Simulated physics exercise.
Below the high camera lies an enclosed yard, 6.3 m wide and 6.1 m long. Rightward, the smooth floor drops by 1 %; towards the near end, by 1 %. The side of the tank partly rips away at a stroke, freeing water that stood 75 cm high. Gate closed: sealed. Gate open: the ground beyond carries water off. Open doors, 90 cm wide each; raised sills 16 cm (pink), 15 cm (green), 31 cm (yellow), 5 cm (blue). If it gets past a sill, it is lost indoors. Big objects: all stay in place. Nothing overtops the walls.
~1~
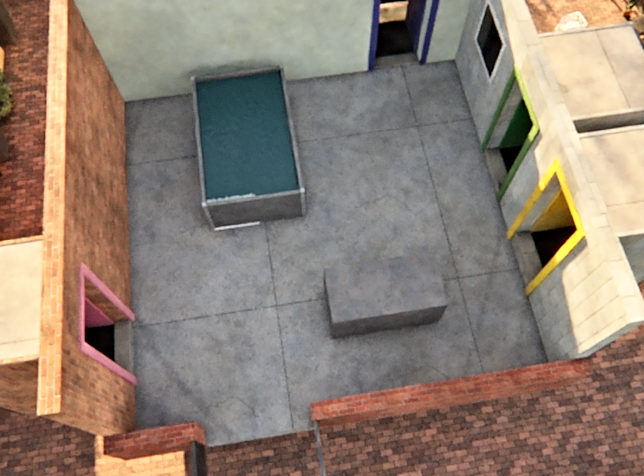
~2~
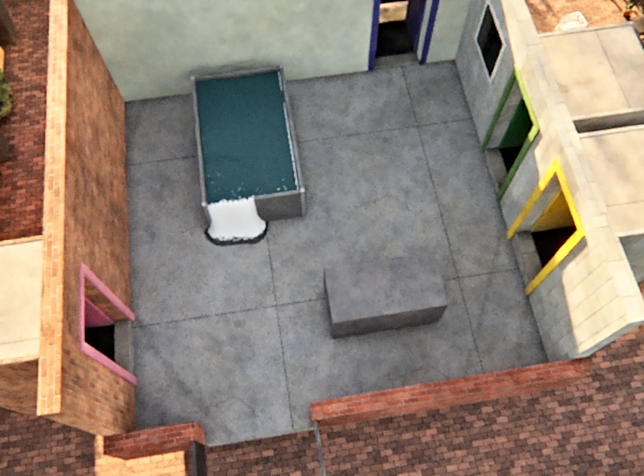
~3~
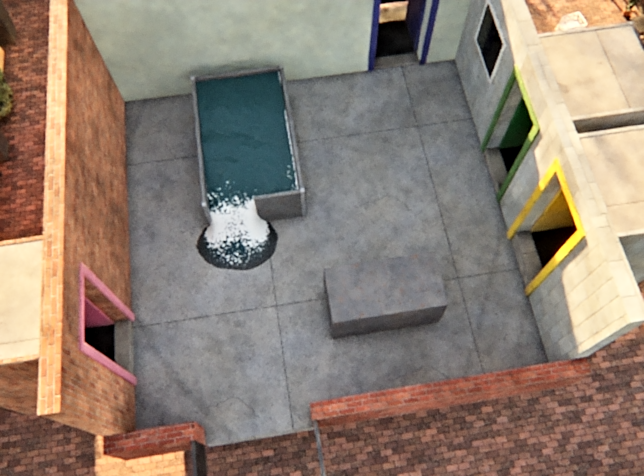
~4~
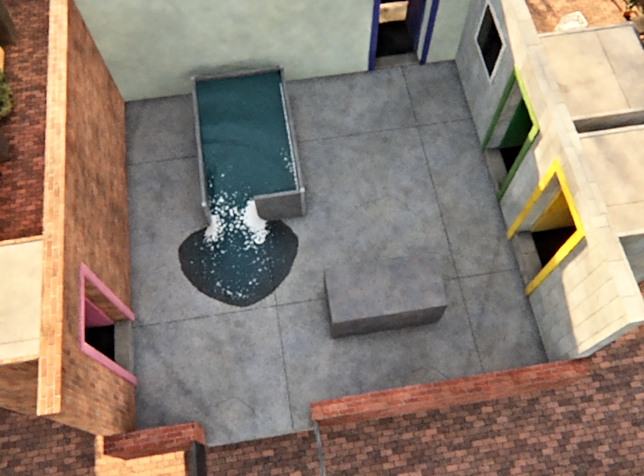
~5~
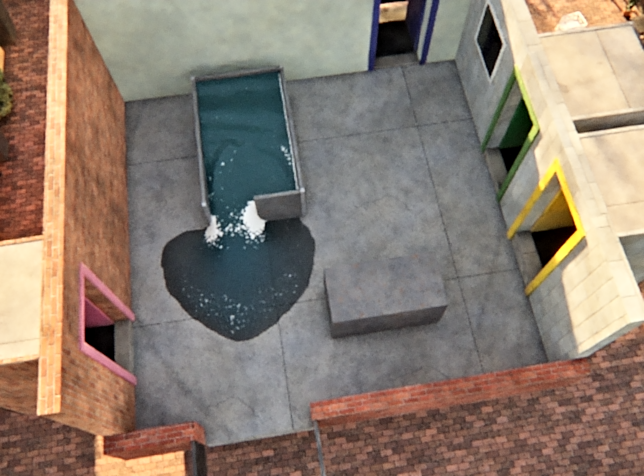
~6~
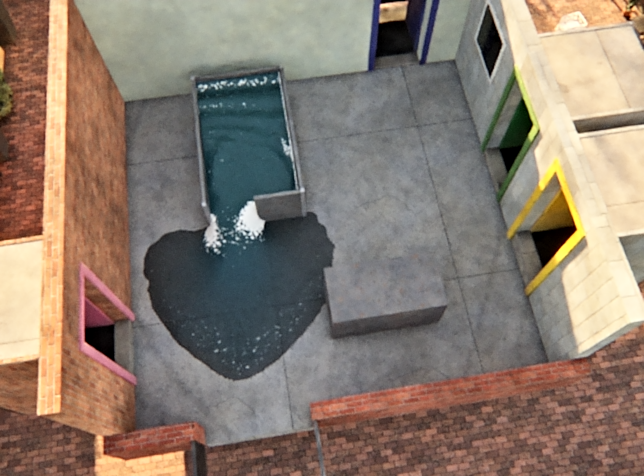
The footage shows a walled yard from above, where part of a water-filled tank's near side opens and water gushes out foaming, spreading across the grey floor in a widening dark pool that reaches the large grey block.
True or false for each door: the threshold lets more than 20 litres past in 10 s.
Pink door false, green door false, yellow door false, blue door false.
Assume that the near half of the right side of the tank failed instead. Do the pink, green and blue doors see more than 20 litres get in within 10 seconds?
Result: Pink limit not passed, green limit passed, blue limit passed.
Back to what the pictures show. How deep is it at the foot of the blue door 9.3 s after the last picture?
It's some 2.5 centimetres deep.
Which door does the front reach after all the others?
Answer: The blue door.
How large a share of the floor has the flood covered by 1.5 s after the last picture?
35 %.
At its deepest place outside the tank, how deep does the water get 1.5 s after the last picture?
Roughly 38 cm.
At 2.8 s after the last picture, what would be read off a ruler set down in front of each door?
In centimetres, the pink door has 15, the green door 0, the yellow door 2 and the blue door 0.
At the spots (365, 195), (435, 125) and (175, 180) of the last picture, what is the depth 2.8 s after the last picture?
Reading - approx. 0 / 0 / 0 cm.
Then, 0.7 s after the last picture water covers 30 % of the floor and is deepest (38 cm) near (227, 235); pink door 18 cm at the sill, 0 L in, green door not reached, yellow door not reached, blue door not reached.
Then, 1.5 s after the last picture water covers 35 % of the floor and is deepest (38 cm) near (136, 413); pink door 17 cm at the sill, 2 L in, green door not reached, yellow door not reached, blue door not reached.
Then, 2.8 s after the last picture water covers 40 % of the floor and is deepest (26 cm) near (162, 434); pink door 15 cm at the sill, 5 L in, green door not reached, yellow door 2 cm at the sill, 0 L in, blue door not reached.
Then, 5.3 s after the last picture water covers 55 % of the floor and is deepest (16 cm) near (137, 438); pink door 11 cm at the sill, 6 L in, green door 3 cm at the sill, 0 L in, yellow door 6 cm at the sill, 0 L in, blue door not reached.
Then, 9.3 s after the last picture water covers 80 % of the floor and is deepest (11 cm) near (538, 372); pink door 6 cm at the sill, 6 L in, green door 3 cm at the sill, 0 L in, yellow door 6 cm at the sill, 0 L in, blue door 3 cm at the sill, 0 L in.
